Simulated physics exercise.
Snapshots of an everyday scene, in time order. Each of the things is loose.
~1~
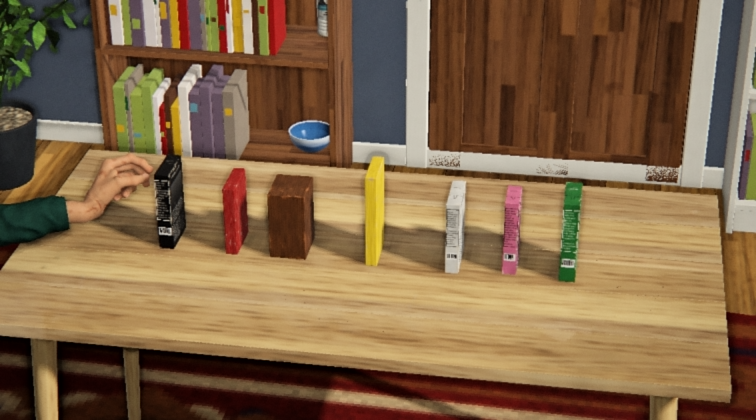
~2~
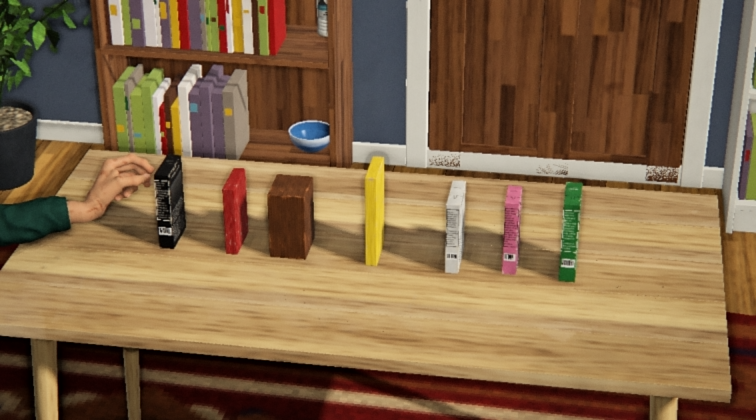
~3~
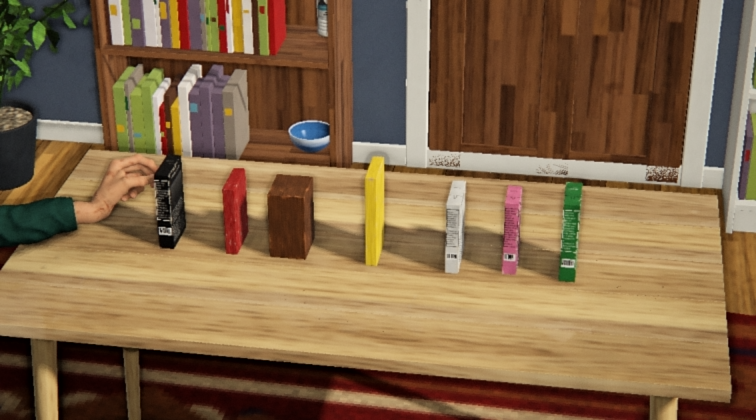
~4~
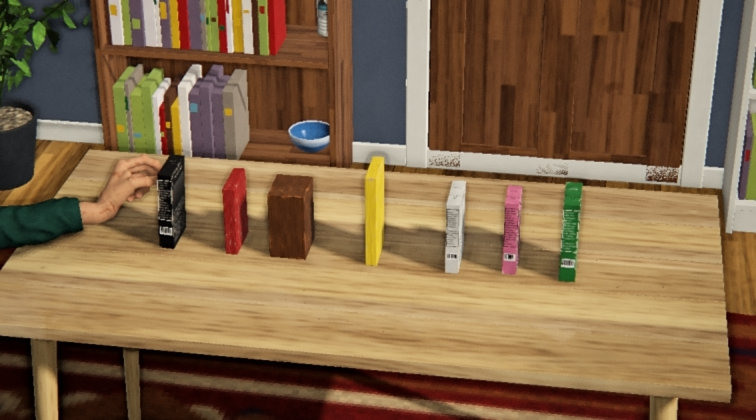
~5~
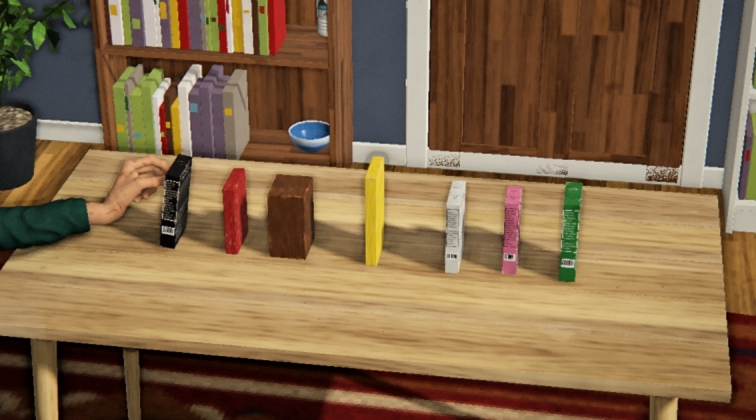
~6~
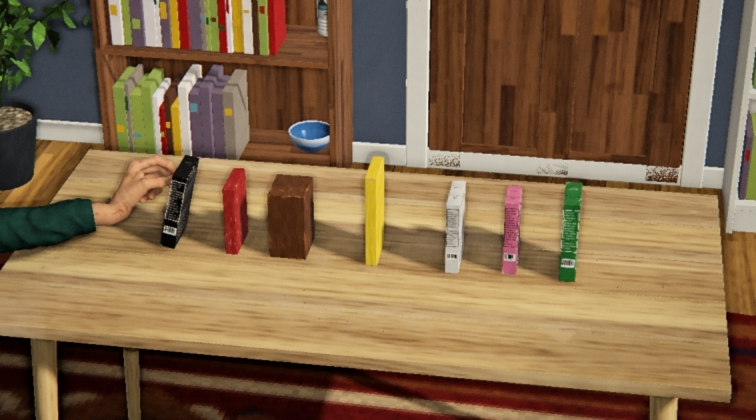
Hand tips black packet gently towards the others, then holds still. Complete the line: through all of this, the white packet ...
It holds its ground.
Then, 0.20 s after the last picture, black packet 35° over.
Then, 0.40 s after the last picture, black packet 57° over; red block tipped 23° from how it was.
Then, 1.00 s after the last picture, black packet 62° over; red block tipped 26° from how it was.
At rest, left askew, red block; the other 4 in place. Seen from the same camera at the end, white packet near (455, 227).
